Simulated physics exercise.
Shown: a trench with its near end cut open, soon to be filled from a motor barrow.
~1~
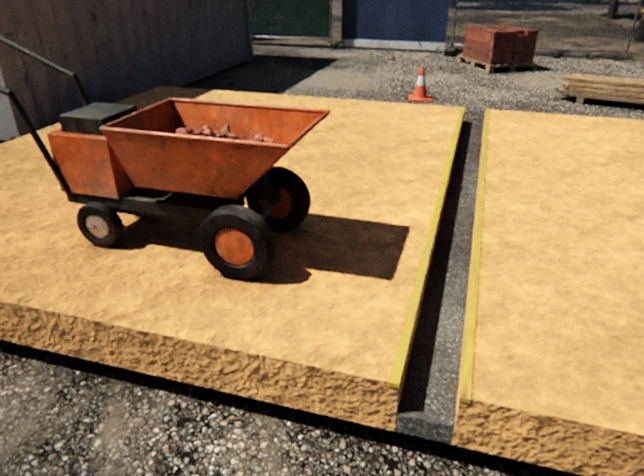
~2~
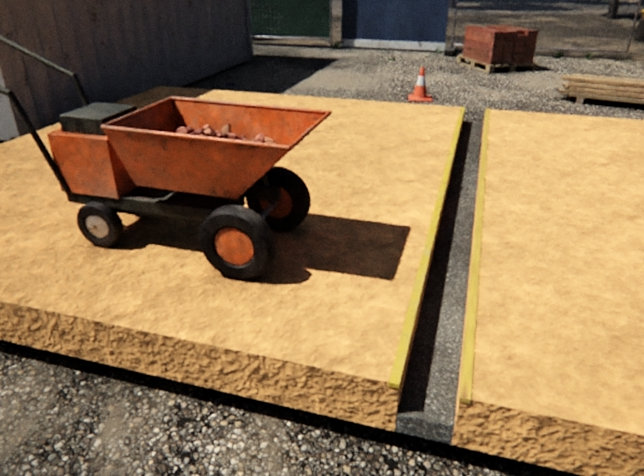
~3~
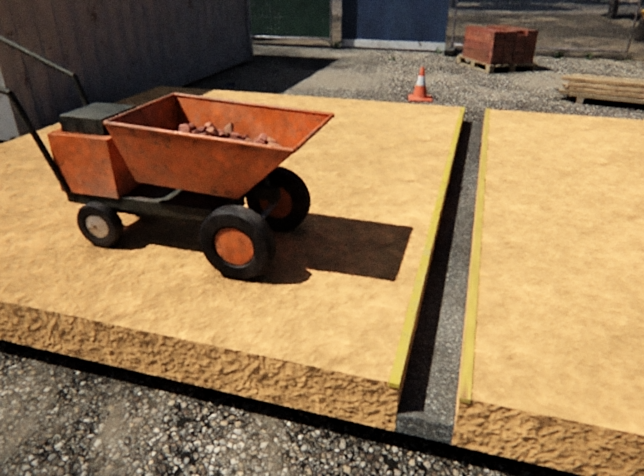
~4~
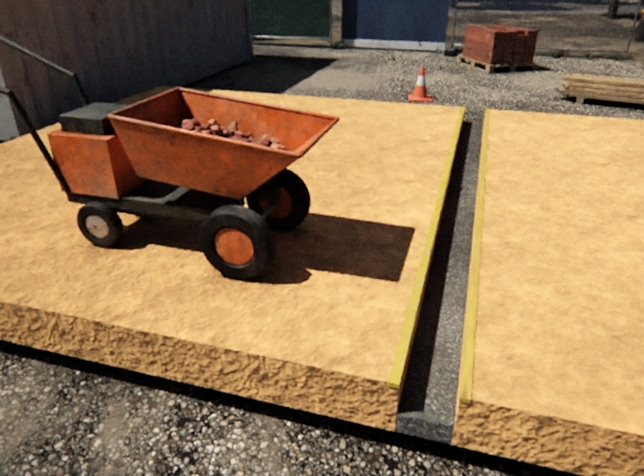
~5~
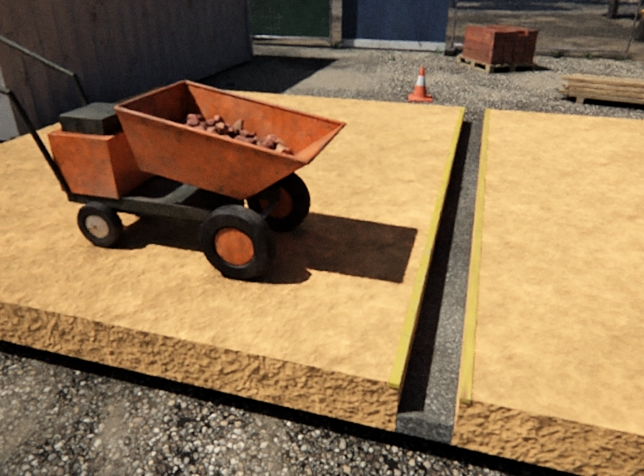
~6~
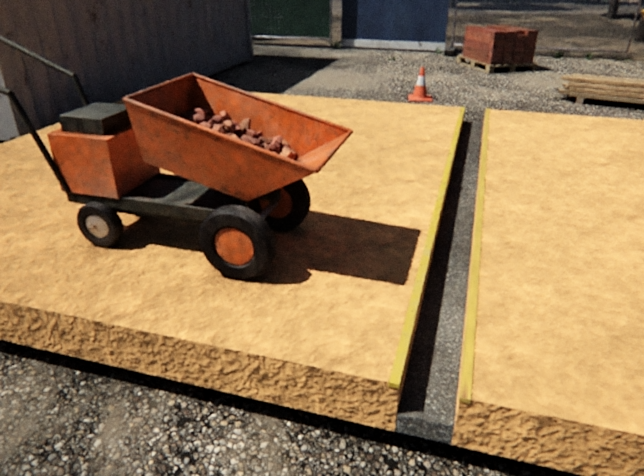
The clip opens on an orange motor barrow loaded with reddish rubble, standing on a tan slab to the left of a narrow trench, its skip nearly level. The skip then tilts gradually, its rear rising and its front lip dipping to the right, while the wheels stay still and the rubble remains inside.
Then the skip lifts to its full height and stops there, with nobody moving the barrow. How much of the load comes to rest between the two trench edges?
Less than half of it.
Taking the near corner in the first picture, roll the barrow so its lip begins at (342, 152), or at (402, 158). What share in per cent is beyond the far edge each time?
The first spot gives roughly 10 %; the second gives roughly 70 %.
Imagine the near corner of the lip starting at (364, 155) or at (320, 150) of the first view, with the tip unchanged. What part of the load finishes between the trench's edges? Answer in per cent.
The first gives close to 70 per cent and the second 60 per cent.
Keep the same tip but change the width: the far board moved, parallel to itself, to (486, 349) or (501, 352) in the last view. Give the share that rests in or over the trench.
You'd get 40 in a hundred the first time and 40 in a hundred the second.
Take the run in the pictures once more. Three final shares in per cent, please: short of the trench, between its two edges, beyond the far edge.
Roughly, short 45 per cent, between 35 per cent and beyond 0 per cent.
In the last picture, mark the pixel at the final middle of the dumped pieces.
I'd mark it at roughly (416, 271).
Soon after the last picture, skip tipped steeply; all in the skip.
A little later, skip tipped steeply; most in the skip; a small part short of the trench.
Later still, skip tipped right over; about a quarter in the skip; about half short of the trench; about a quarter in or heaped over the trench.
At rest, skip tipped right over; about a quarter in the skip; about half short of the trench; about a third in or heaped over the trench; none beyond it.
